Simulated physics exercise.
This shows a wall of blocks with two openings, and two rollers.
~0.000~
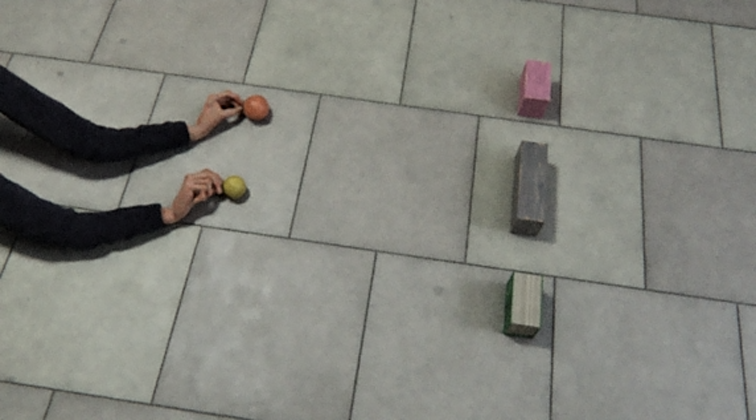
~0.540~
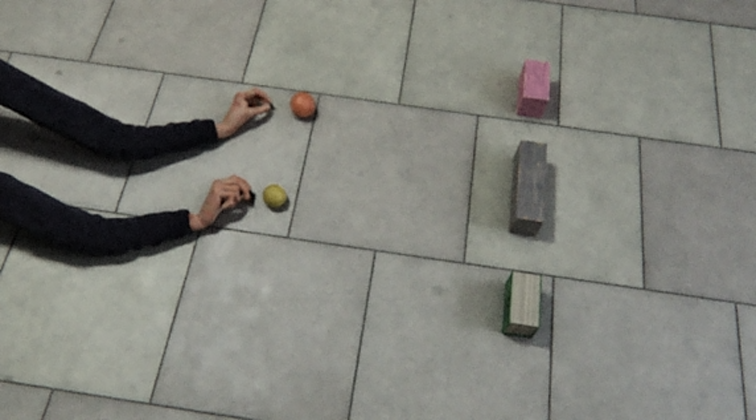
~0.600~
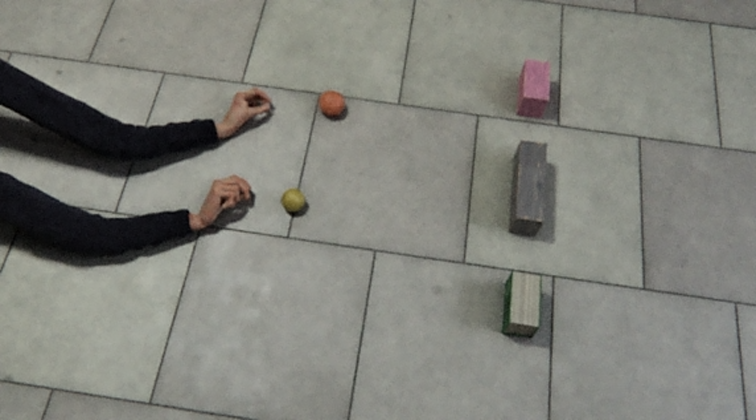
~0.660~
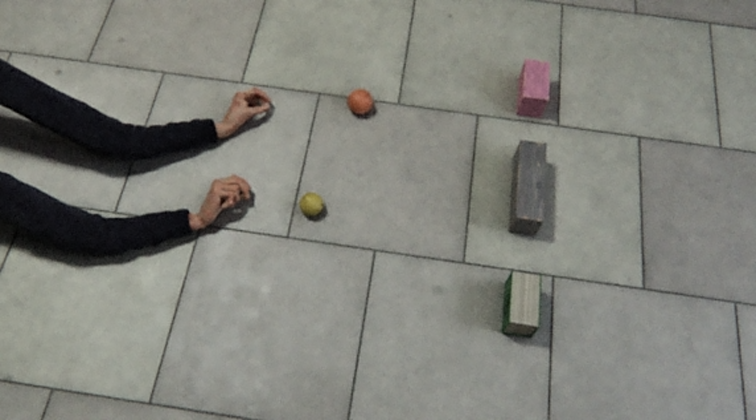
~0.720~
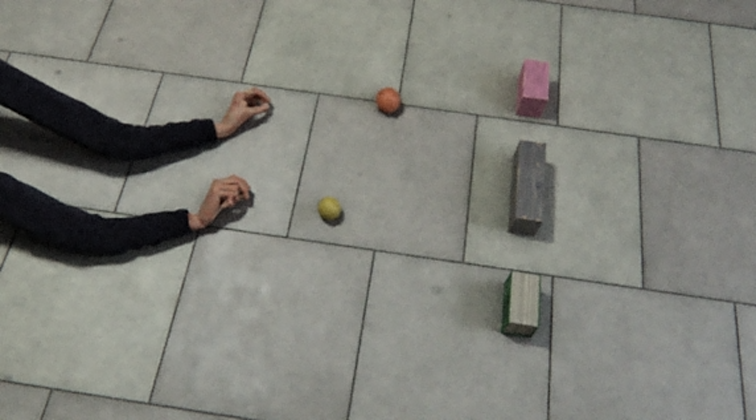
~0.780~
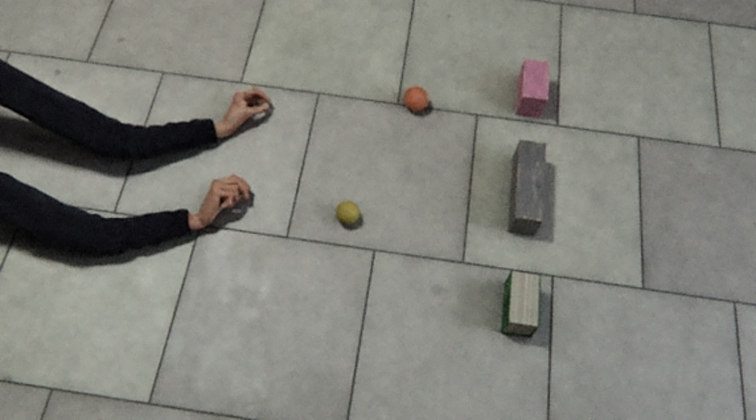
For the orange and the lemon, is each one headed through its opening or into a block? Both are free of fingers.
The orange runs into a block, the lemon goes through.
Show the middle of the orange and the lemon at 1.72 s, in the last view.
First: (483, 46). Second: (635, 279).
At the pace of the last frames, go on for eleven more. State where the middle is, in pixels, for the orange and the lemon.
I'd put the first around (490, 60) and the other around (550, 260).
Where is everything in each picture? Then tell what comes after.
Orange (256, 108) under the hand; lemon (234, 187) under the hand; grey block (529, 188), in the first picture.
Orange (303, 105); lemon (274, 196), in the second picture.
Orange (332, 103); lemon (293, 200), in the third picture.
Orange (360, 101); lemon (311, 204), in the fourth picture.
Orange (388, 100); lemon (329, 208), in the fifth picture.
Orange (416, 99); lemon (348, 213); green book (521, 304), in the sixth picture.
Around 1.16 s, orange coming back near (498, 81); lemon heading on near (465, 239).
Around 1.72 s, orange coming back near (483, 46); lemon heading on near (635, 279).
Finally (2.3 s), the orange hits a block; the lemon passes through its gap.
